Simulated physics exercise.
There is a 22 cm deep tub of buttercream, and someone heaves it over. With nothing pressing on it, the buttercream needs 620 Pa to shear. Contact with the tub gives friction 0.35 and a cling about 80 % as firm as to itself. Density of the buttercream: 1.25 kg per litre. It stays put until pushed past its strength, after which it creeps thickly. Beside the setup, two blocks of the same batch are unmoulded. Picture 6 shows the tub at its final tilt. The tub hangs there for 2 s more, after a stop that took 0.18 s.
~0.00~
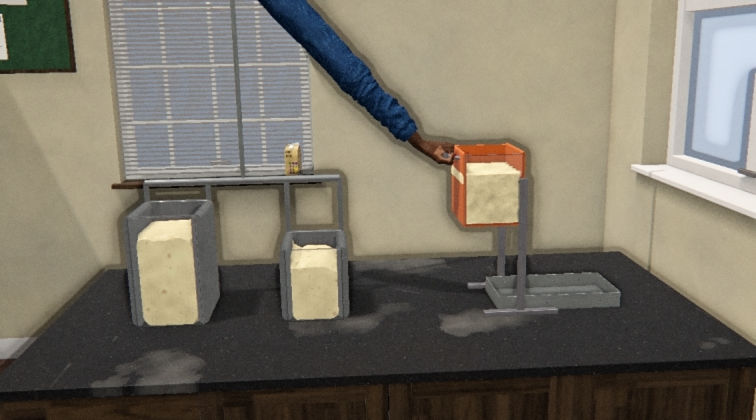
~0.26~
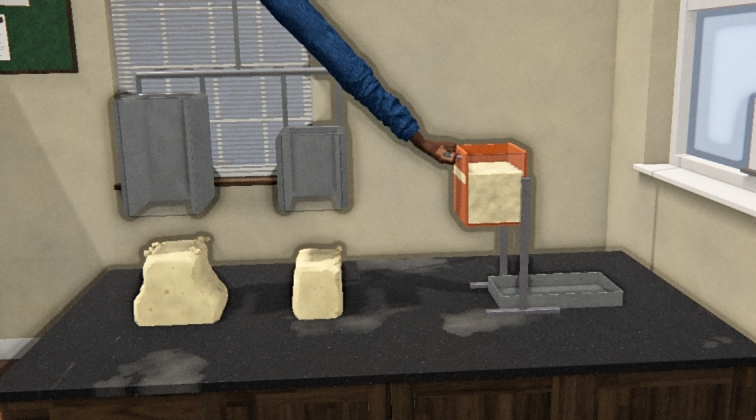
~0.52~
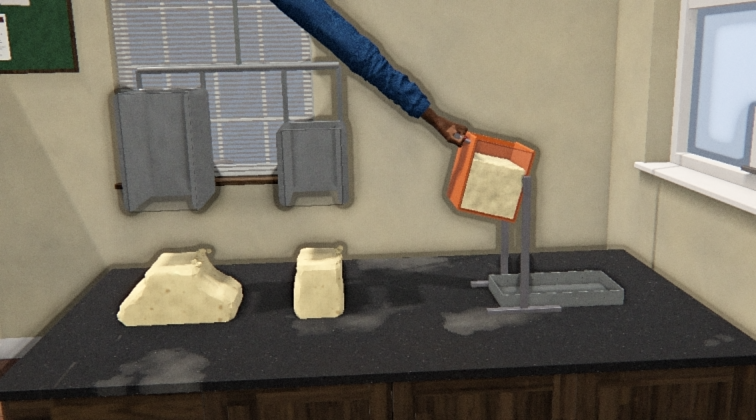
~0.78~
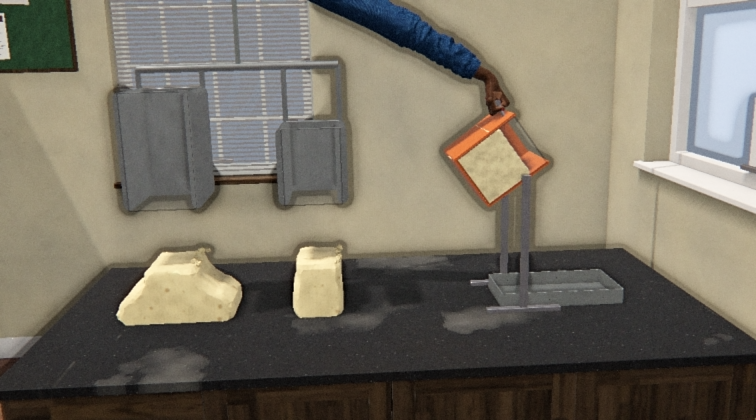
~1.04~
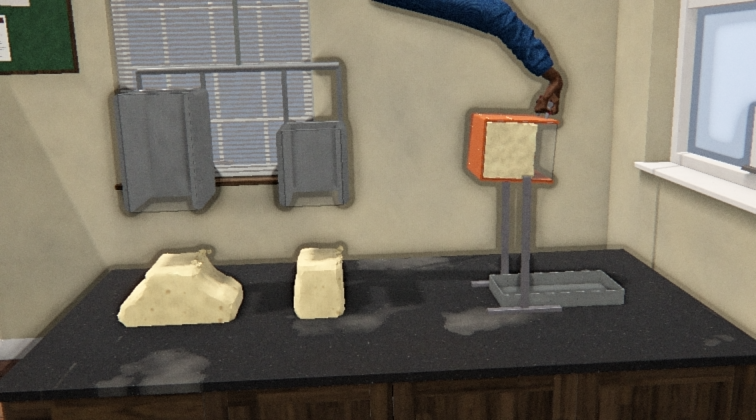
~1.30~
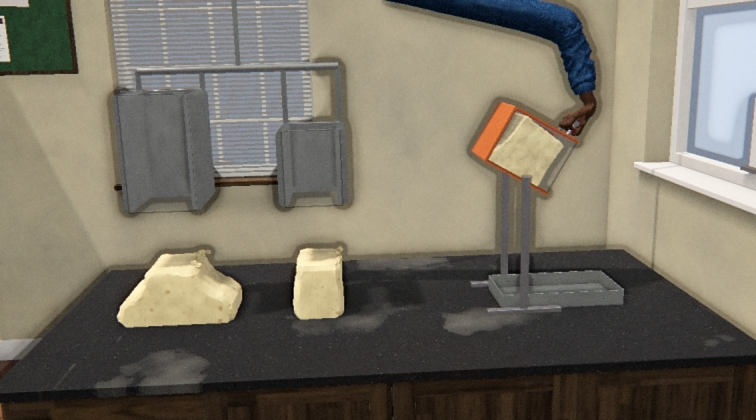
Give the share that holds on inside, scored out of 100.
About 0 per cent.
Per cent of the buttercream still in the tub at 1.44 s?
Share in tub: Some 80 percent.
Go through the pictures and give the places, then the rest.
Handle-side rim at (466, 155), tilt 0 degrees; highest point of the buttercream at (469, 174); test blocks 30 cm, 19 cm high (left to right), in the first frame.
Handle-side rim at (469, 155), tilt 0 degrees; highest point of the buttercream at (471, 174); test blocks 23 cm, 19 cm high (left to right), in the second frame.
Handle-side rim at (478, 139), tilt 15 degrees; highest point of the buttercream at (478, 160); test blocks 18 cm, 18 cm high (left to right), in the third frame.
Handle-side rim at (515, 116), tilt 54 degrees; highest point of the buttercream at (498, 132); test blocks 18 cm, 18 cm high (left to right), in the fourth frame.
Handle-side rim at (558, 124), tilt 94 degrees; highest point of the buttercream at (493, 123); test blocks 18 cm, 18 cm high (left to right), in the fifth frame.
Handle-side rim at (577, 143), tilt 120 degrees; highest point of the buttercream at (528, 118); test blocks 18 cm, 18 cm high (left to right), in the sixth frame.
By 1.44 s, the tub is at 120 degrees and holds 82 %.
By 1.61 s, the tub is at 120 degrees and holds 22 %.
By 1.78 s, the tub is at 120 degrees and holds 0 %.
By 1.95 s, the tub is at 120 degrees and holds 0 %.
By 3.30 s, at the end, the tub is at 120 degrees and holds 0 %.
